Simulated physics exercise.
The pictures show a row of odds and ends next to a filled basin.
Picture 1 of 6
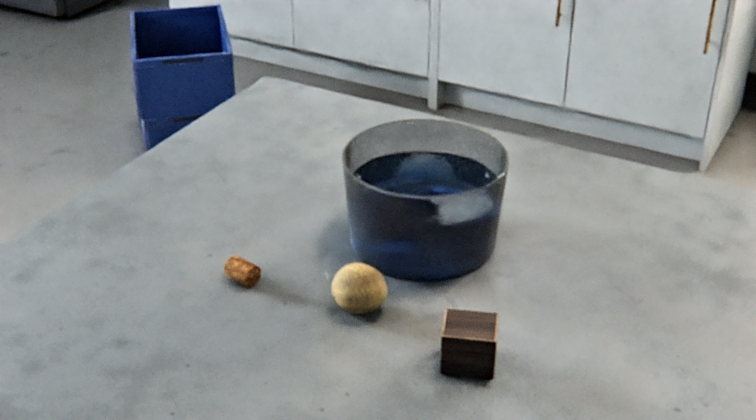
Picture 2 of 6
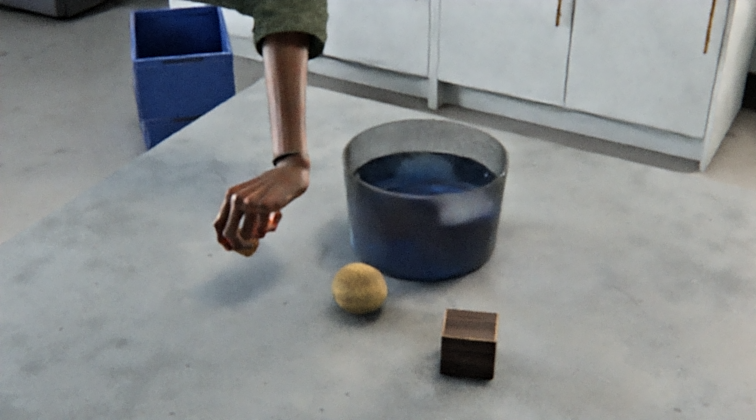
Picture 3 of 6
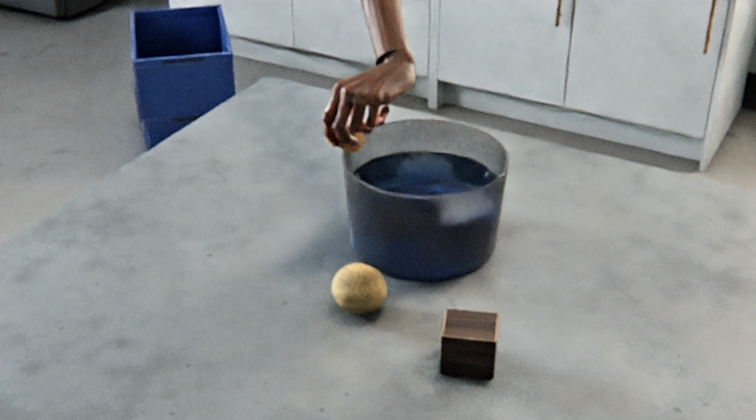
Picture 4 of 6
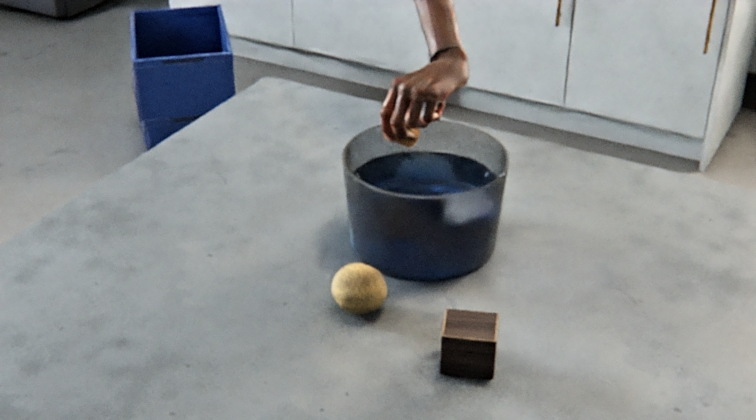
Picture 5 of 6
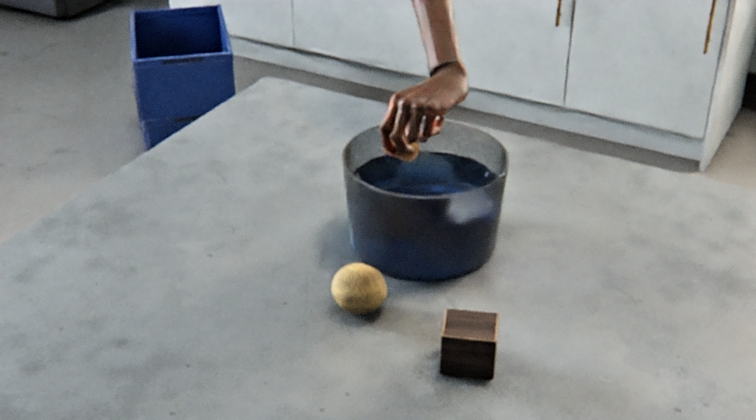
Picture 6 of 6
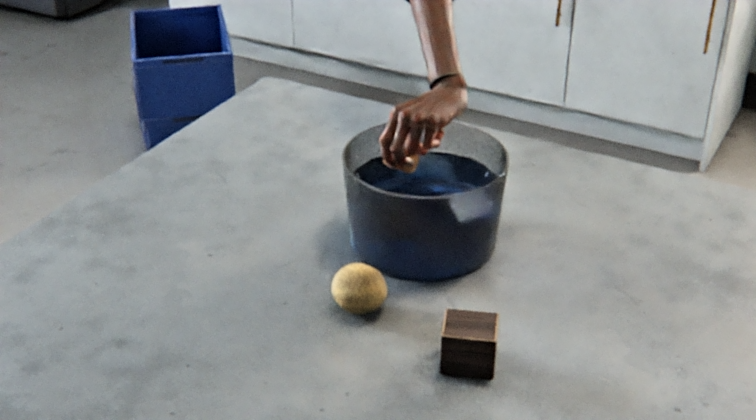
A hand picked up the cork from the left of a potato and a dark wooden block, carried it over to the basin of water, and lowered it to just above the surface.
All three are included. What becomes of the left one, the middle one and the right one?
Left rests at the top - middle lies at the bottom - right rests at the top.
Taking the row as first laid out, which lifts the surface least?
It's the leftmost of the three, I reckon.
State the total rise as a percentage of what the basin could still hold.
I'd say around 16 in a hundred.
Next, the cork rides on the surface.
After that, the potato sinks.
Finally, the wooden block rides on the surface; afloat, cork and wooden block.
